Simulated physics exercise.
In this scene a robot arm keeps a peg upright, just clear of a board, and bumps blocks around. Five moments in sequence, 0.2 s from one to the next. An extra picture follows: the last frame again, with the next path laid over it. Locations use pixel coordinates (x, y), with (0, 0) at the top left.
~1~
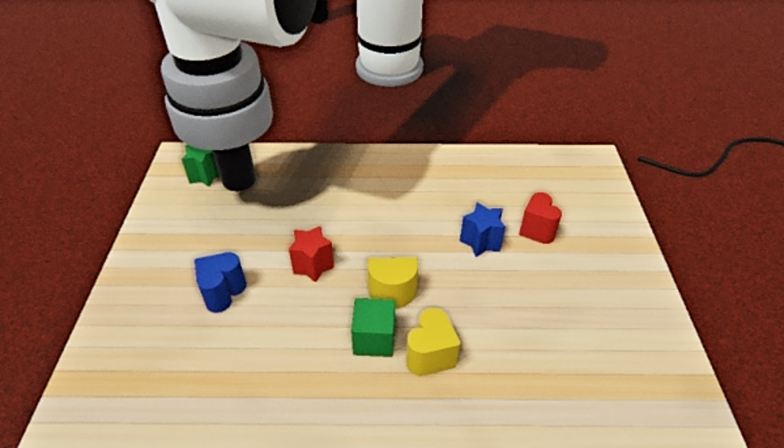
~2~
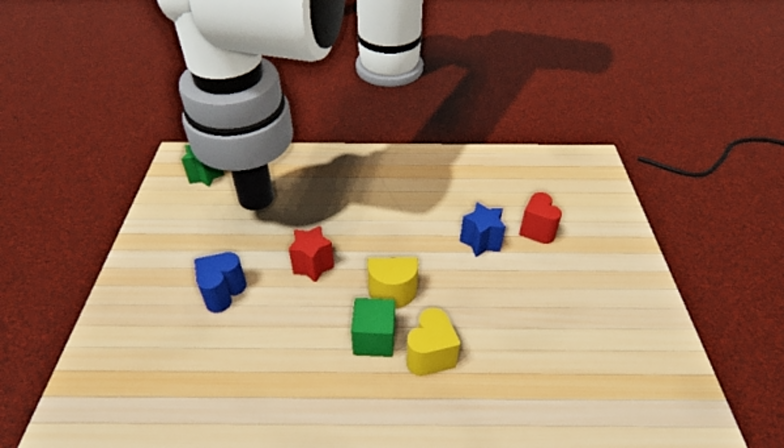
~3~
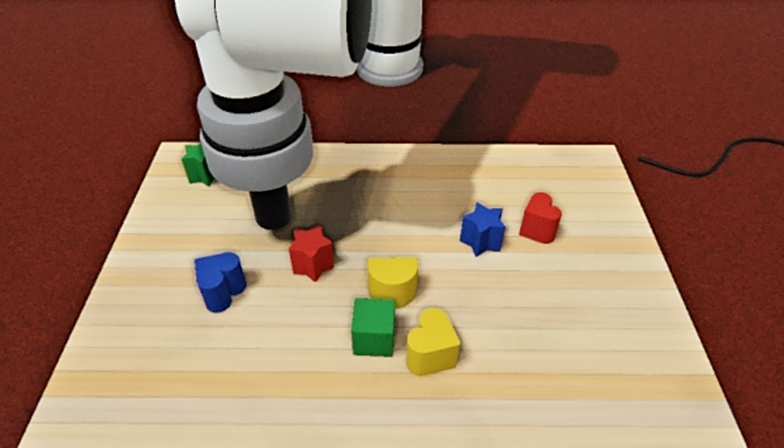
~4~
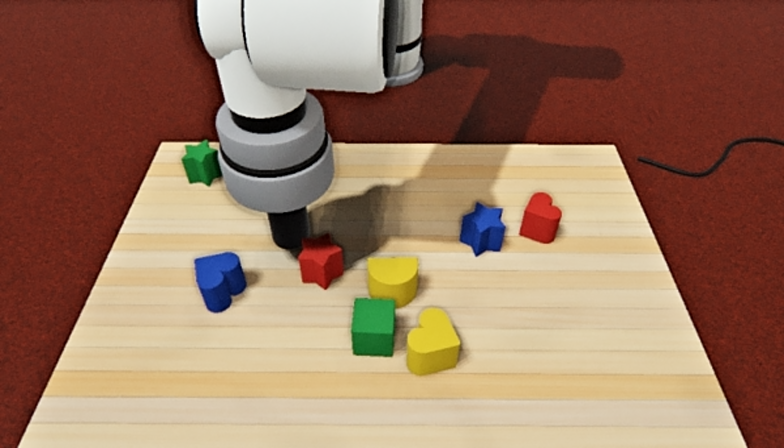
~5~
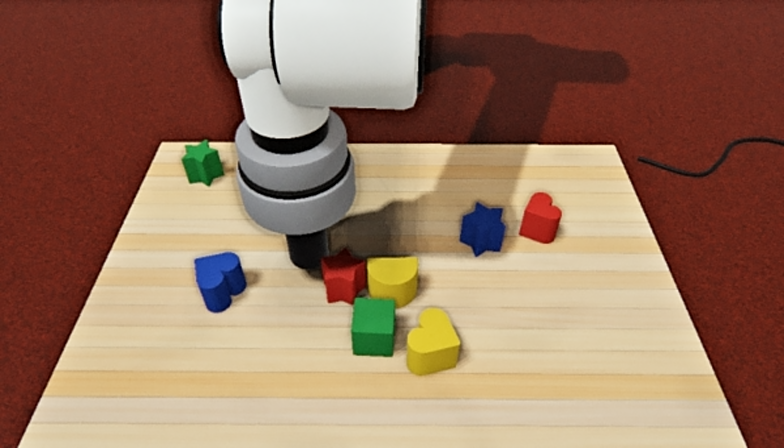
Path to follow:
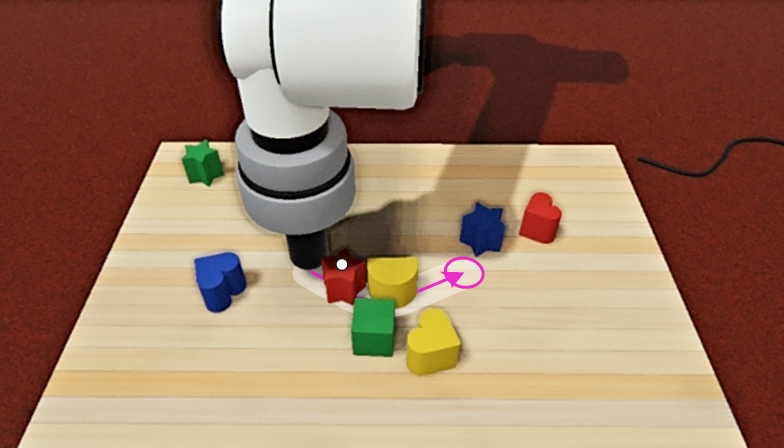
A robot arm moves toward the red star and pushes it rightward beside yellow block.
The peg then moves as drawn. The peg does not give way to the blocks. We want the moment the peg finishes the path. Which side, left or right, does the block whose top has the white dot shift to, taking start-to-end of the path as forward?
It goes right.
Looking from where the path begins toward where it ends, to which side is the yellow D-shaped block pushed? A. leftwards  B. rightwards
B (rightwards)
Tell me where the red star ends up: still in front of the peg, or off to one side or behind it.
It ends up beside or behind the peg.
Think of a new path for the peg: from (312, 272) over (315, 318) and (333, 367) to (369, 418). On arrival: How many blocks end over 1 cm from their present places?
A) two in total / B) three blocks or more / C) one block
C.
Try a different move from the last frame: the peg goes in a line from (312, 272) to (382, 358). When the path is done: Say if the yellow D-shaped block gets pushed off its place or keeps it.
By the last moment, the yellow D-shaped block will have left its place.
The line goes from (312, 272) through (358, 297) and (414, 293) to (464, 272); the dot is on the red star.
The first path, step by step. One third of the way, peg (359, 282); red star (391, 287), turned 30° anticlockwise; green four-sided block (377, 322); yellow D-shaped block (434, 277).
Two thirds of the way, peg (415, 277); red star (444, 289), turned 15° anticlockwise; green four-sided block (377, 323), turned 15° clockwise; yellow D-shaped block (490, 281).
At the end, peg (467, 257); red star (450, 288), turned 15° clockwise; green four-sided block (377, 323), turned 15° clockwise; yellow D-shaped block (497, 283); blue star unmoved.
